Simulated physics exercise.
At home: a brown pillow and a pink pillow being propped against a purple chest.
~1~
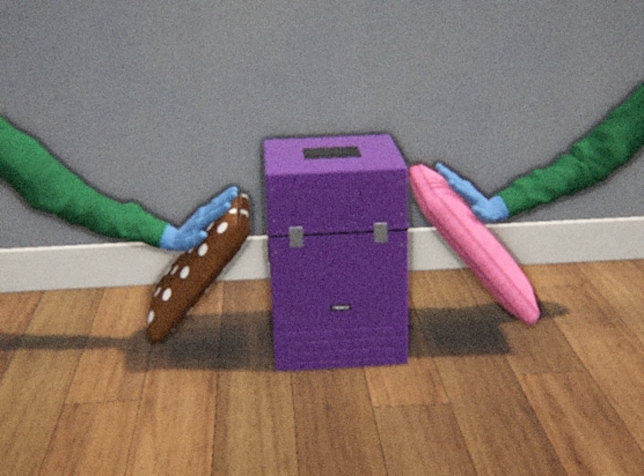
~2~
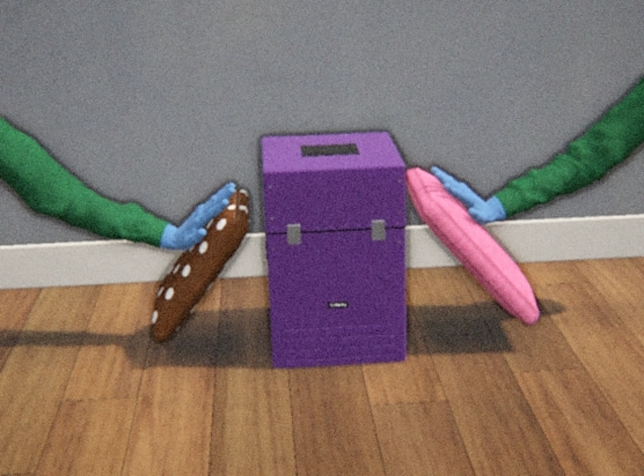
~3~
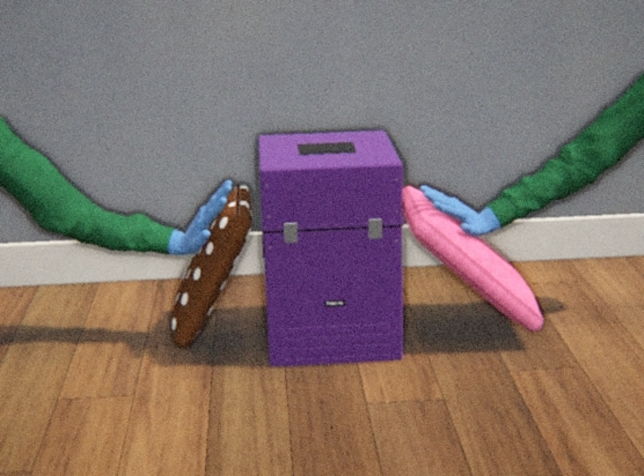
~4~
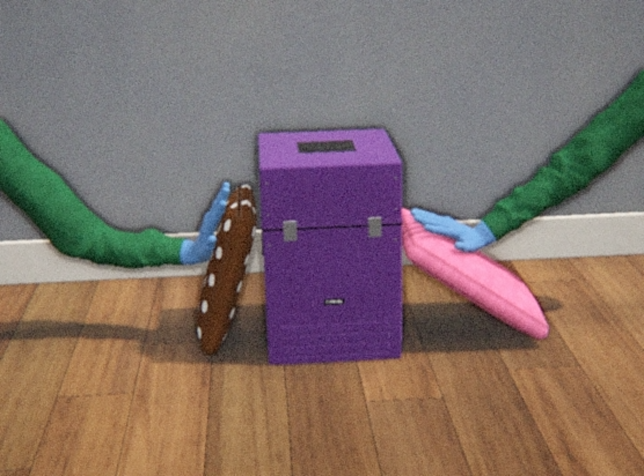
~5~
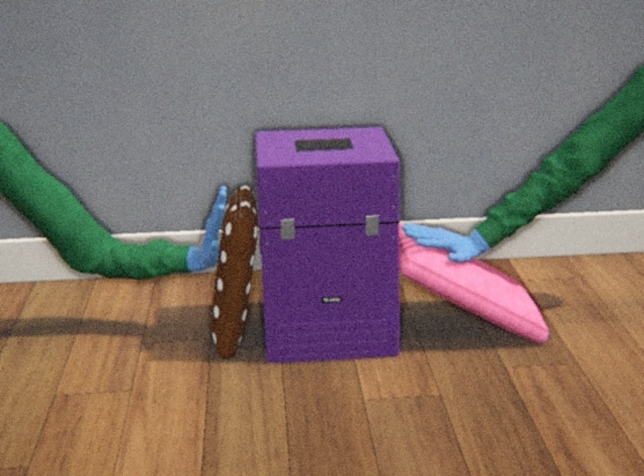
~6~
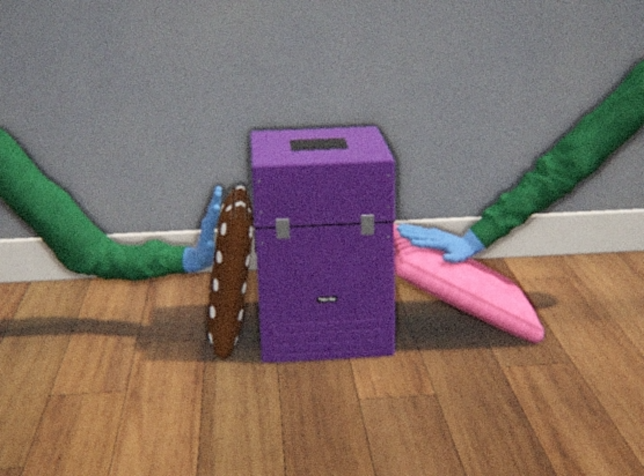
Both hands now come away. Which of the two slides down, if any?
In the end the brown pillow remains propped up. The pink pillow slips and lies down.
Then, 0.26 s later than the last view, brown pillow against the side near (232, 271); pink pillow slipping down near (467, 296).
Then, 0.40 s later than the last view, brown pillow against the side near (232, 271); pink pillow flat on the floor near (467, 307).
Then, 0.80 s later than the last view, brown pillow against the side near (232, 271); pink pillow flat on the floor near (468, 310).
Finally, brown pillow against the side near (232, 271); pink pillow flat on the floor near (468, 310). The brown pillow keeps leaning and the pink pillow slumps to the floor.
